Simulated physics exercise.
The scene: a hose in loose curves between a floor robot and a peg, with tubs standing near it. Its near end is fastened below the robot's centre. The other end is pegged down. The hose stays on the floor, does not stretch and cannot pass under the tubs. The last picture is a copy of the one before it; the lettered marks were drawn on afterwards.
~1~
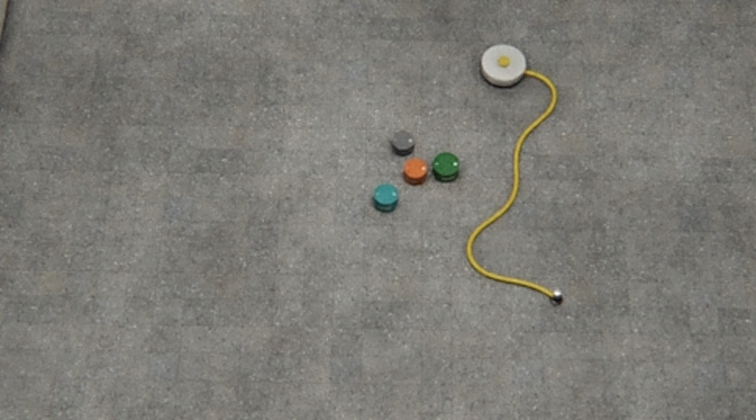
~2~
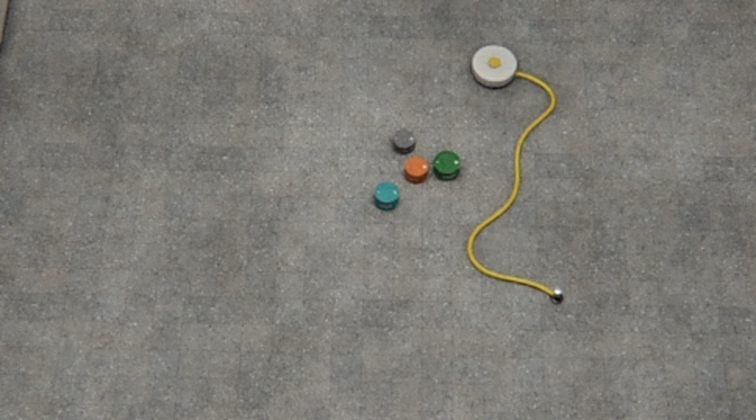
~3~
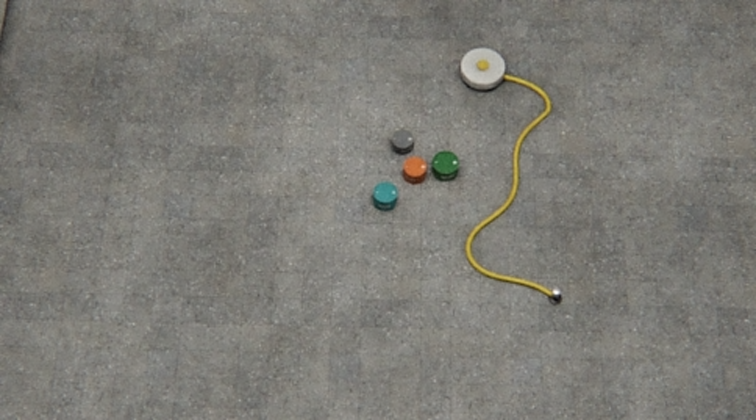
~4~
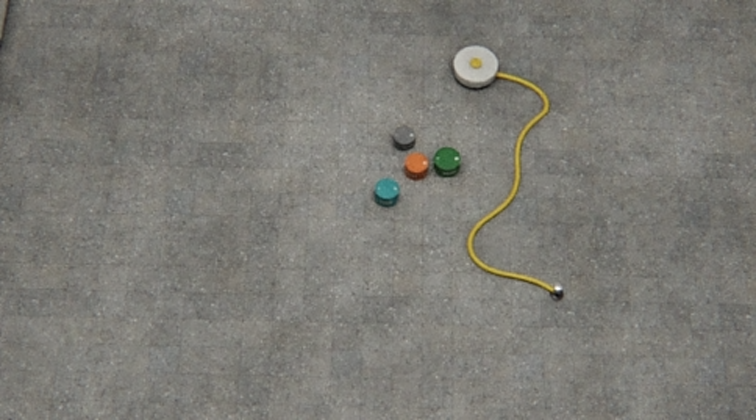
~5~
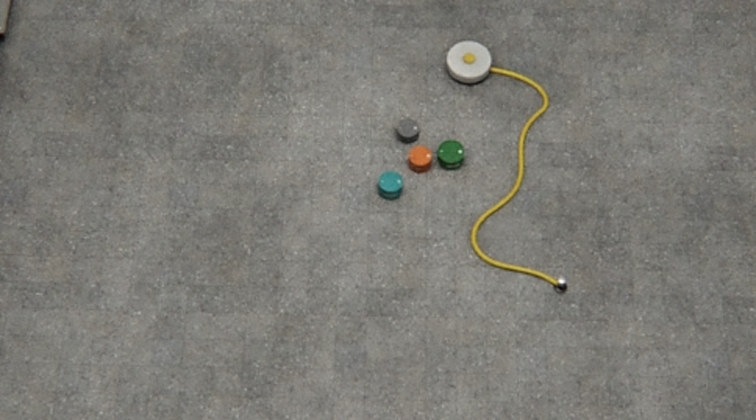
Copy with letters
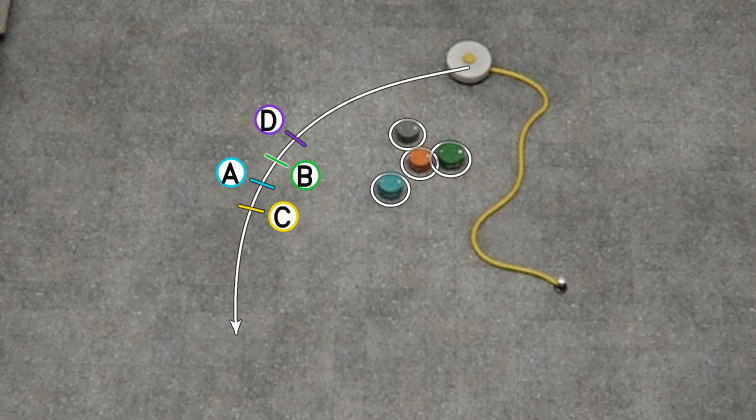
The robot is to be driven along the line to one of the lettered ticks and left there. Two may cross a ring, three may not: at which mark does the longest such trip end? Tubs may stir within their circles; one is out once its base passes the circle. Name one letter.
It can go as far as C.
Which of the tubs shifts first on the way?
The grey tub.
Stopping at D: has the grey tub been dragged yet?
No.
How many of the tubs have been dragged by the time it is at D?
By then, none.
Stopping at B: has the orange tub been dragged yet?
By then, no.
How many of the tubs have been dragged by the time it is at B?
The count is none.
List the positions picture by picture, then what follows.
The first frame shows robot (503, 66); peg (557, 296); orange tub (415, 172).
The second frame shows robot (494, 67); grey tub (404, 142).
The third frame shows robot (482, 70); green tub (445, 166).
The fourth frame shows robot (475, 68); orange tub (416, 167).
The fifth frame shows robot (469, 63); turquoise tub (391, 186); green tub (451, 155); peg (561, 284).
On the marked copy, A at (262, 184); B at (276, 161); C at (251, 209); D at (296, 138); the route from (468, 68) via (285, 150) to (236, 333).
Taking C. A third of the way, robot (373, 87).
Two thirds of the way, robot (293, 137).
When it is over, robot (251, 205); grey tub (398, 165); green tub (444, 168); two over the rings.
As for the rest, A is within the limit but short; B is within the limit but short; D is within the limit but short.
